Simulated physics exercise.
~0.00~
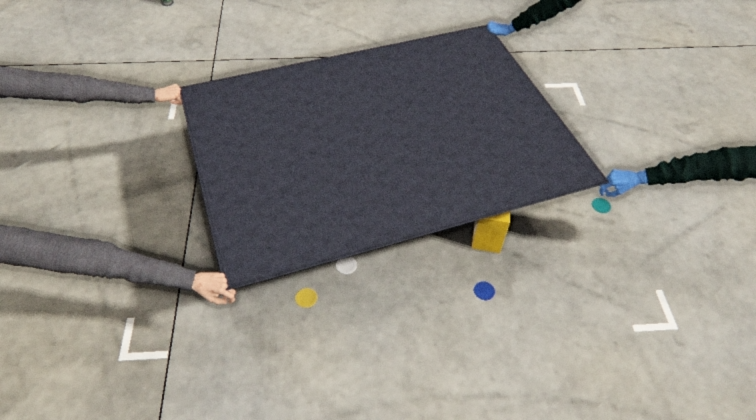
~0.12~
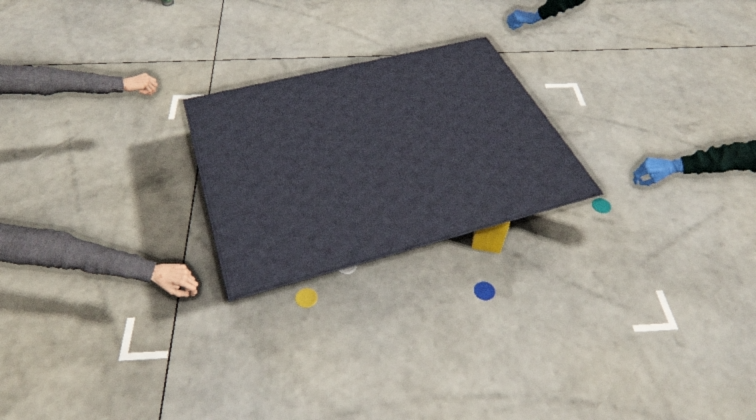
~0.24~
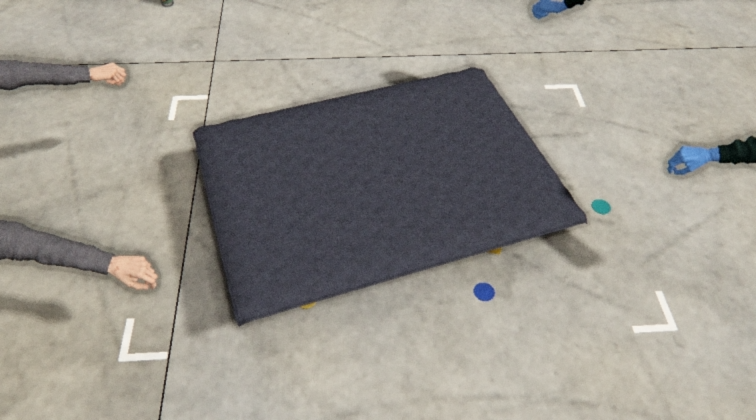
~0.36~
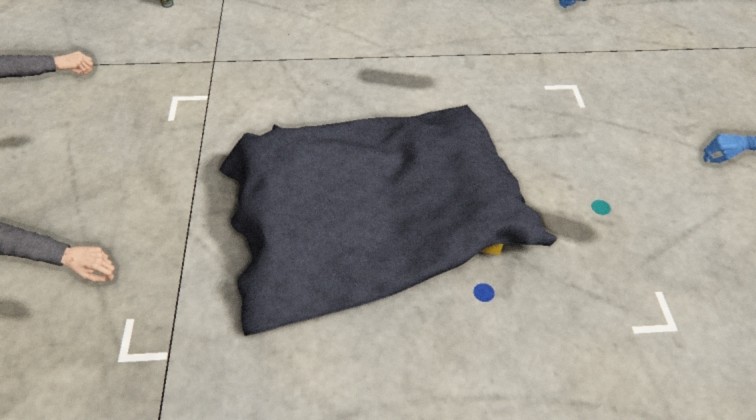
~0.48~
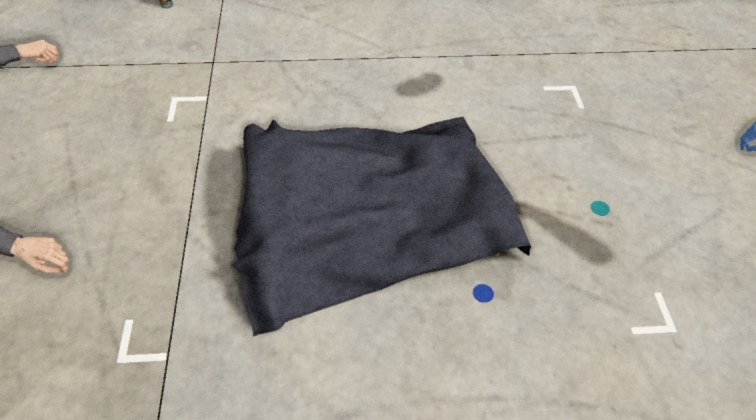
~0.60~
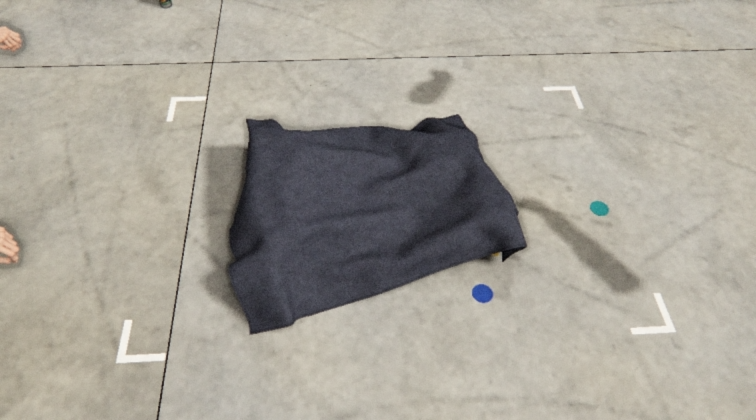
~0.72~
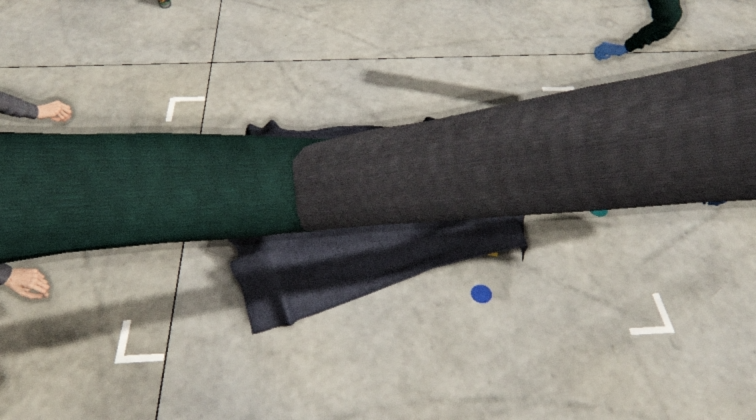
In the video, hands on both sides release a dark sheet, which drops over a yellow disc, a white disc and a yellow object, crumpling as the hands withdraw. Large sleeved arms finally cross above it, while blue and teal discs remain uncovered on the floor.
